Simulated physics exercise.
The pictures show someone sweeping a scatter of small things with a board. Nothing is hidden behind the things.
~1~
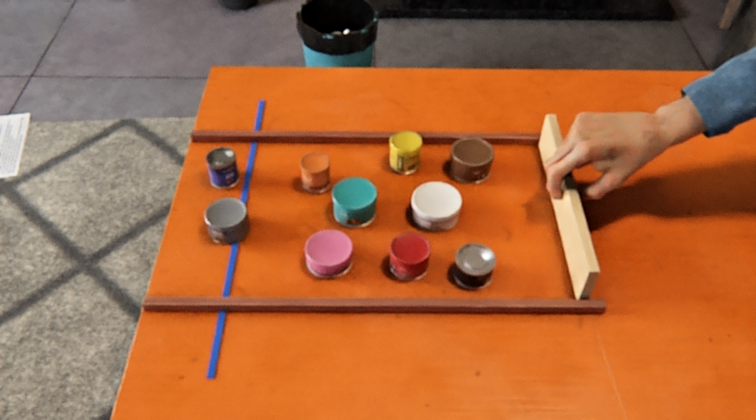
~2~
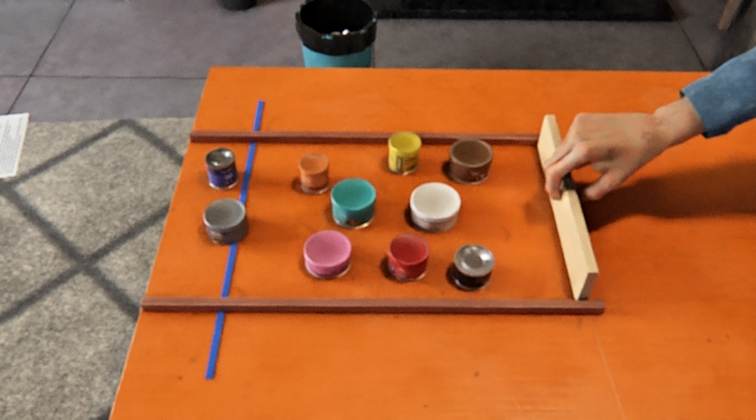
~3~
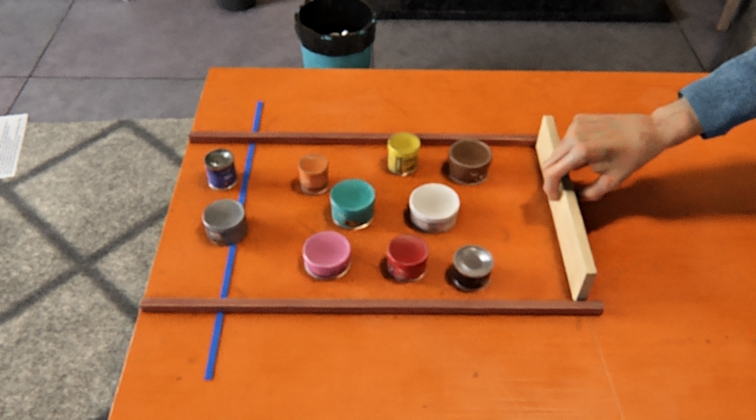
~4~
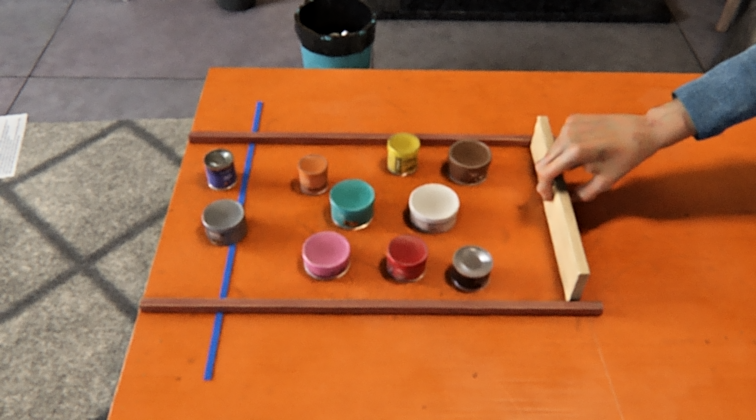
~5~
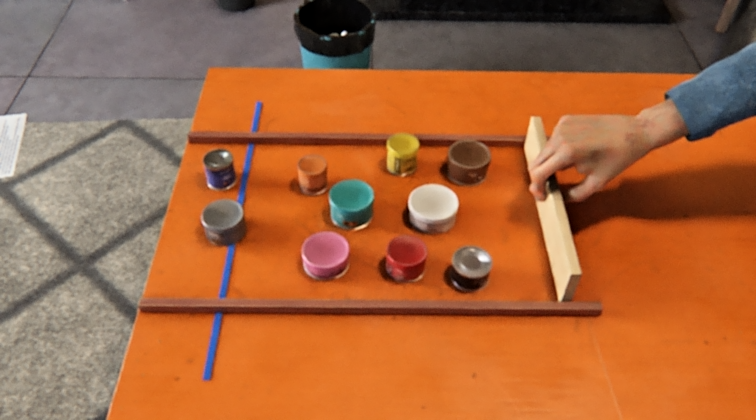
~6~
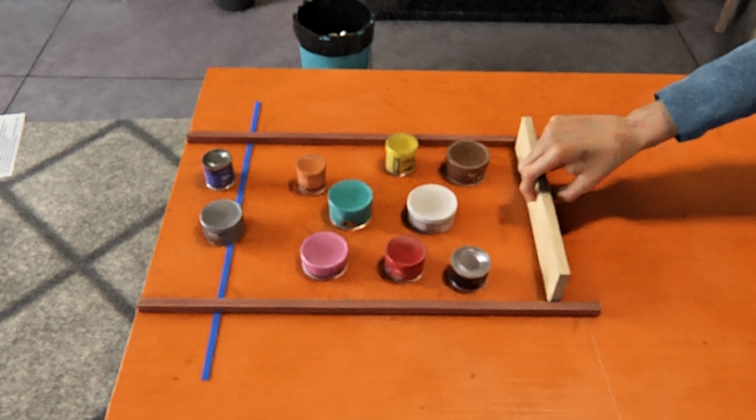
A hand slides a wooden board slightly left toward scattered colourful pots on an orange table.
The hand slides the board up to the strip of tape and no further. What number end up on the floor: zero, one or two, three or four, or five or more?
As it turns out, the number that fall off is one or two.
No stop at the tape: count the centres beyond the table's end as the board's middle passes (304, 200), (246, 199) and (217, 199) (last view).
Past the end: 0, 1 and 4.
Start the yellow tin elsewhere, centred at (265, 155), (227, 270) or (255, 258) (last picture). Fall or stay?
In that order, it holds on; survives; does not fall.
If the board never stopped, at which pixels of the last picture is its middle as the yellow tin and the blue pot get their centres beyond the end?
Near (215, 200) and (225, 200).
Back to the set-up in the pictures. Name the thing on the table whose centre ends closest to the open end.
Foremost is the turquoise tin.
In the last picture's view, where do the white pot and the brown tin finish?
Near (211, 210) and (223, 162).
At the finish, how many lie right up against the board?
In contact: 4.
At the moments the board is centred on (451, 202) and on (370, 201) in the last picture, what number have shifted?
First 5, then 7.
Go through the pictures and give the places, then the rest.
Blue pot (223, 168); grey tub (228, 221); orange pot (316, 174); board (566, 200); tape (241, 214), in the first frame.
Grey tub (227, 222); pink tin (328, 255), in the second frame.
Orange pot (314, 175); yellow tin (404, 155), in the third frame.
Blue pot (221, 170); brown tin (469, 162), in the fourth frame.
Grey tub (224, 223); white pot (433, 209), in the fifth frame.
Blue pot (219, 170); grey tub (223, 222); orange pot (312, 175); board (540, 203); tape (236, 215), in the sixth frame.
Early on, none off yet; blue pot at rest near (219, 170); grey tub at rest near (223, 222); orange pot at rest near (312, 175).
A while later, none off yet; blue pot at rest near (220, 170); grey tub travelled about its own width near (175, 224); orange pot travelled well along near (241, 180).
Finally, the number that fall off is one or two; lost, grey tub.
